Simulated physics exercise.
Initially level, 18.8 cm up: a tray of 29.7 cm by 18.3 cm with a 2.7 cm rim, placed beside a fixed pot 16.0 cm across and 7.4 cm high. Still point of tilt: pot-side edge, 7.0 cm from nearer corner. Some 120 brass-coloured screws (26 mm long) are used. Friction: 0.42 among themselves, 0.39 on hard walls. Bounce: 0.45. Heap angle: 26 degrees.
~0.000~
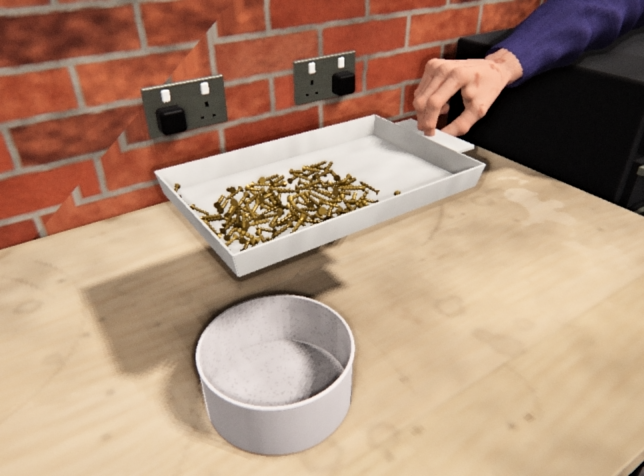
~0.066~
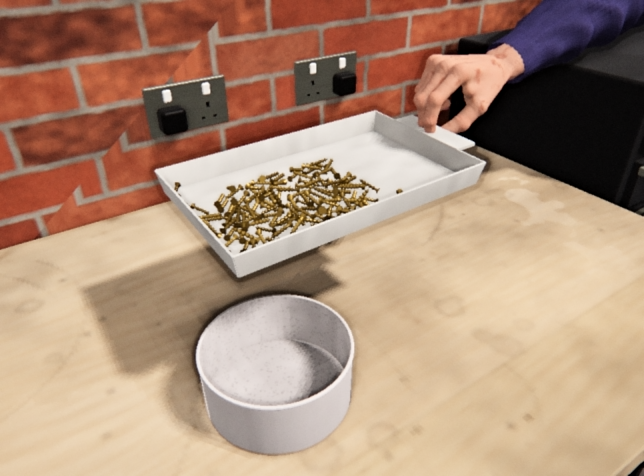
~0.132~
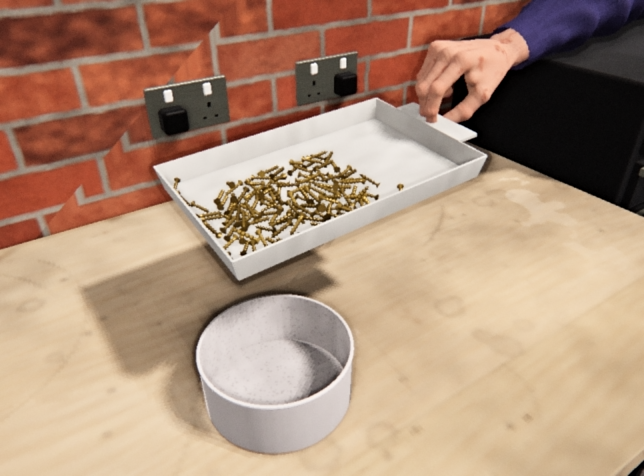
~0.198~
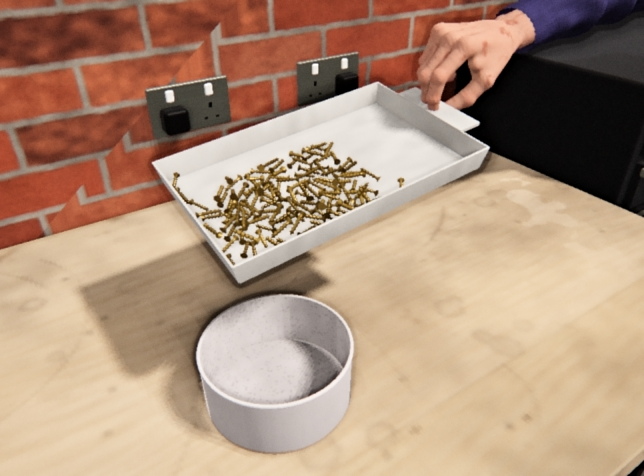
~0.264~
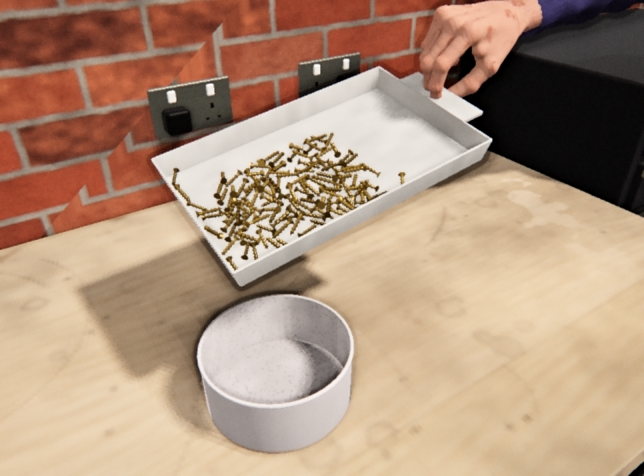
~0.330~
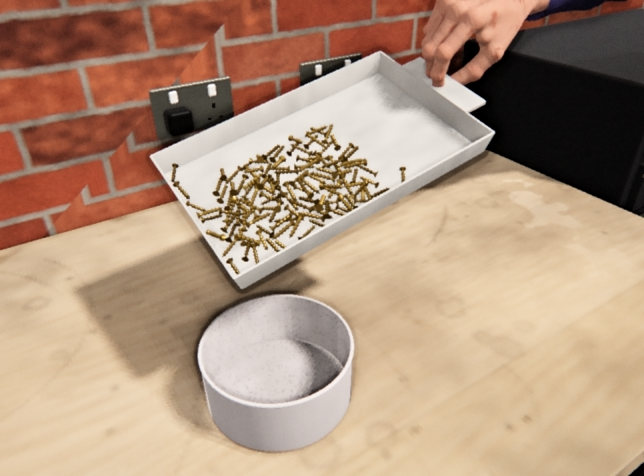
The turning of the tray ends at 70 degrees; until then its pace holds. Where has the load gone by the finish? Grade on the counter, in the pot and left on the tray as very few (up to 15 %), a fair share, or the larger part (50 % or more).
Counter: Very few; pot: A fair share; tray: The larger part.
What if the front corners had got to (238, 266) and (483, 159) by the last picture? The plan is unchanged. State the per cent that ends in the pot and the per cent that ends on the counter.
Split: Pot = 10, counter = 0.
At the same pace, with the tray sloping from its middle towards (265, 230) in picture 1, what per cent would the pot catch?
I'd estimate about 10 %.
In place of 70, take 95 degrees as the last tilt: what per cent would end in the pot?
That comes out at some 100 per cent.
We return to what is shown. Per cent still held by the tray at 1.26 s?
80%, roughly.
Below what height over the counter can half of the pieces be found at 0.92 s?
Around 20 cm up.
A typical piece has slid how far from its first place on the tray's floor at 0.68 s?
3 cm.
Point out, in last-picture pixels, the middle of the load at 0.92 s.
(266, 230), roughly.
Then, at 0.68 s, tilt 44 degrees; the tray holds 100 %, the pot 0 %.
After 0.92 s, tilt 61 degrees; the tray holds 100 %, the pot 0 %.
Then, at 1.26 s, tilt 70 degrees; the tray holds 80 %, the pot 15 %.
In the end, at 2.5 s, counter 0 %, pot 40 %, tray 55 %.
